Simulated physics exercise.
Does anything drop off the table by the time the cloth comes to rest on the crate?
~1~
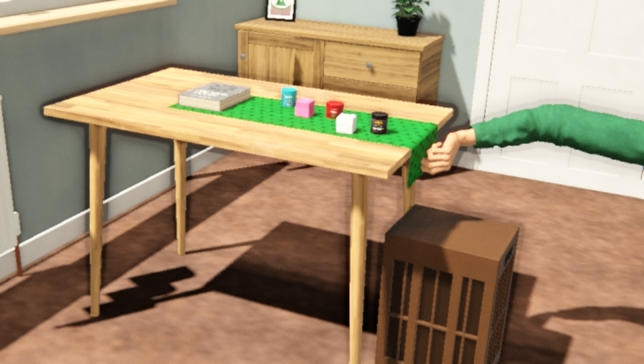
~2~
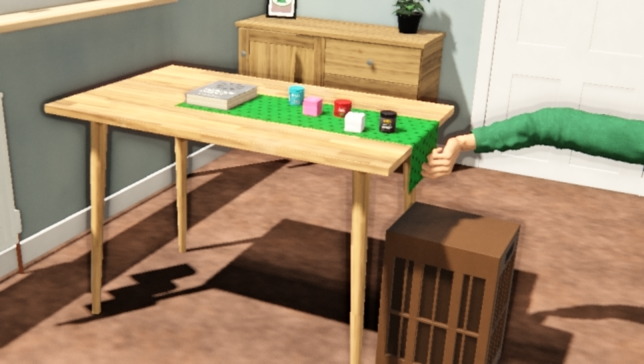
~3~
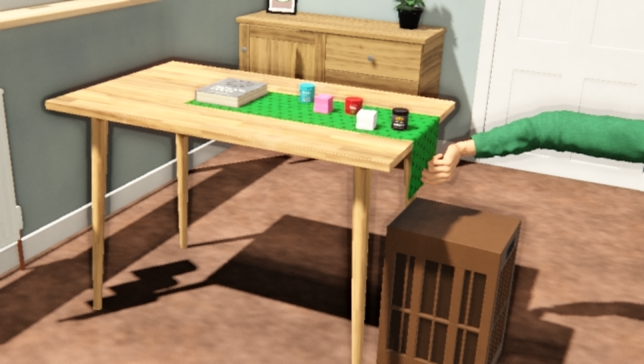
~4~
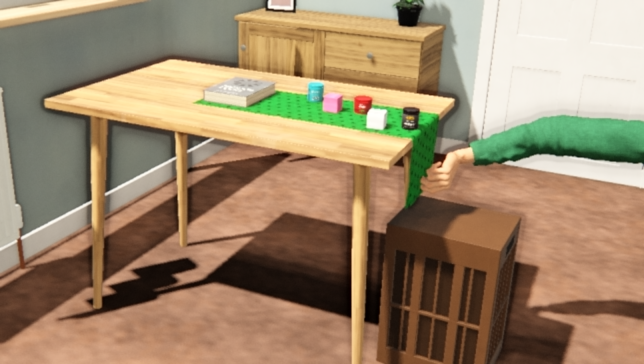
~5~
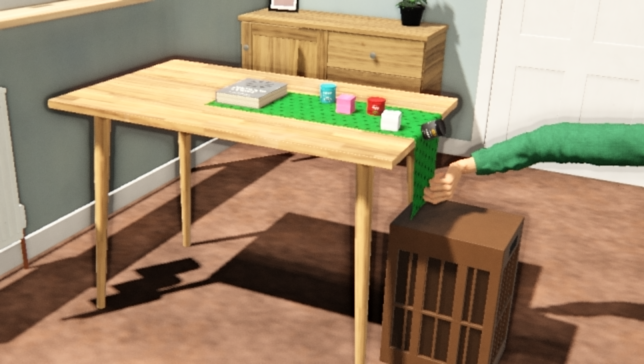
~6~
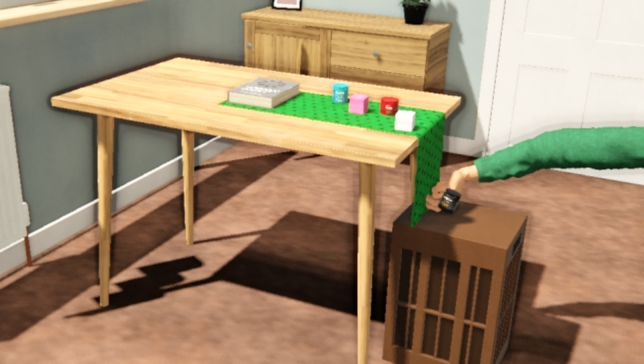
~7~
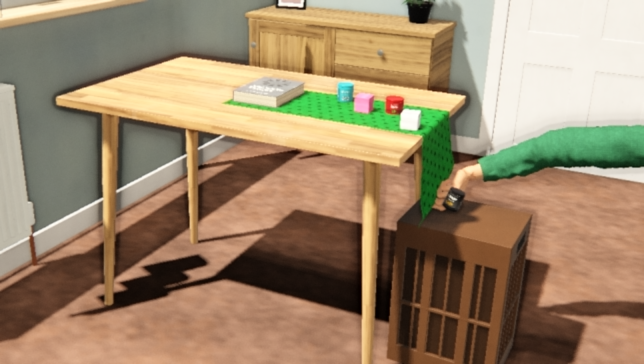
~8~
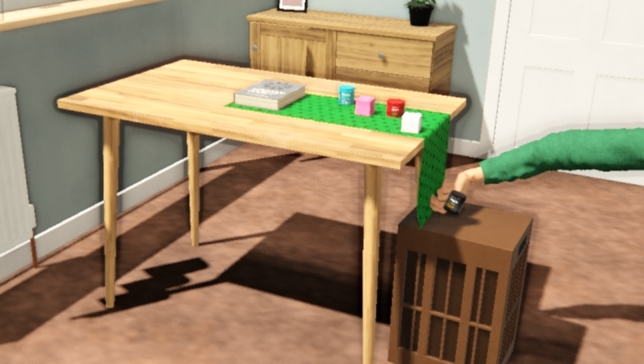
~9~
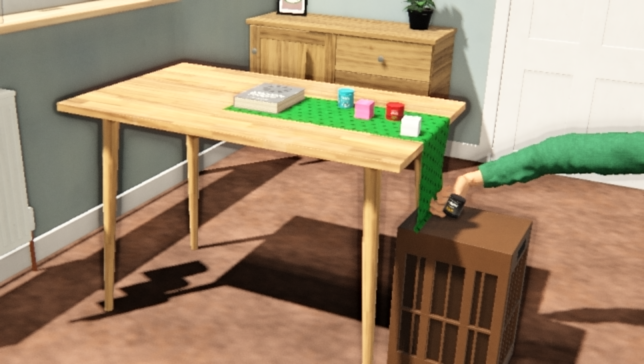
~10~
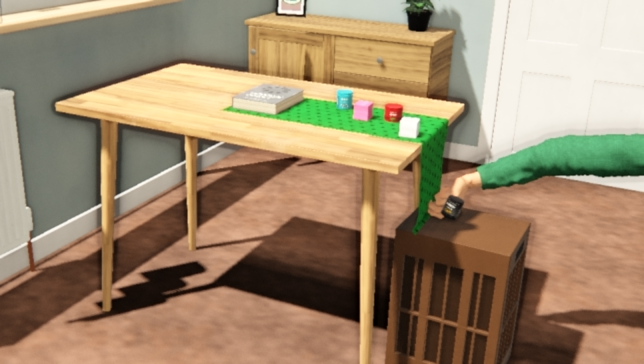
Yes, one thing does. The black pot goes over the right edge and ends up down by the hand at the crate, while the other five stay on the table.
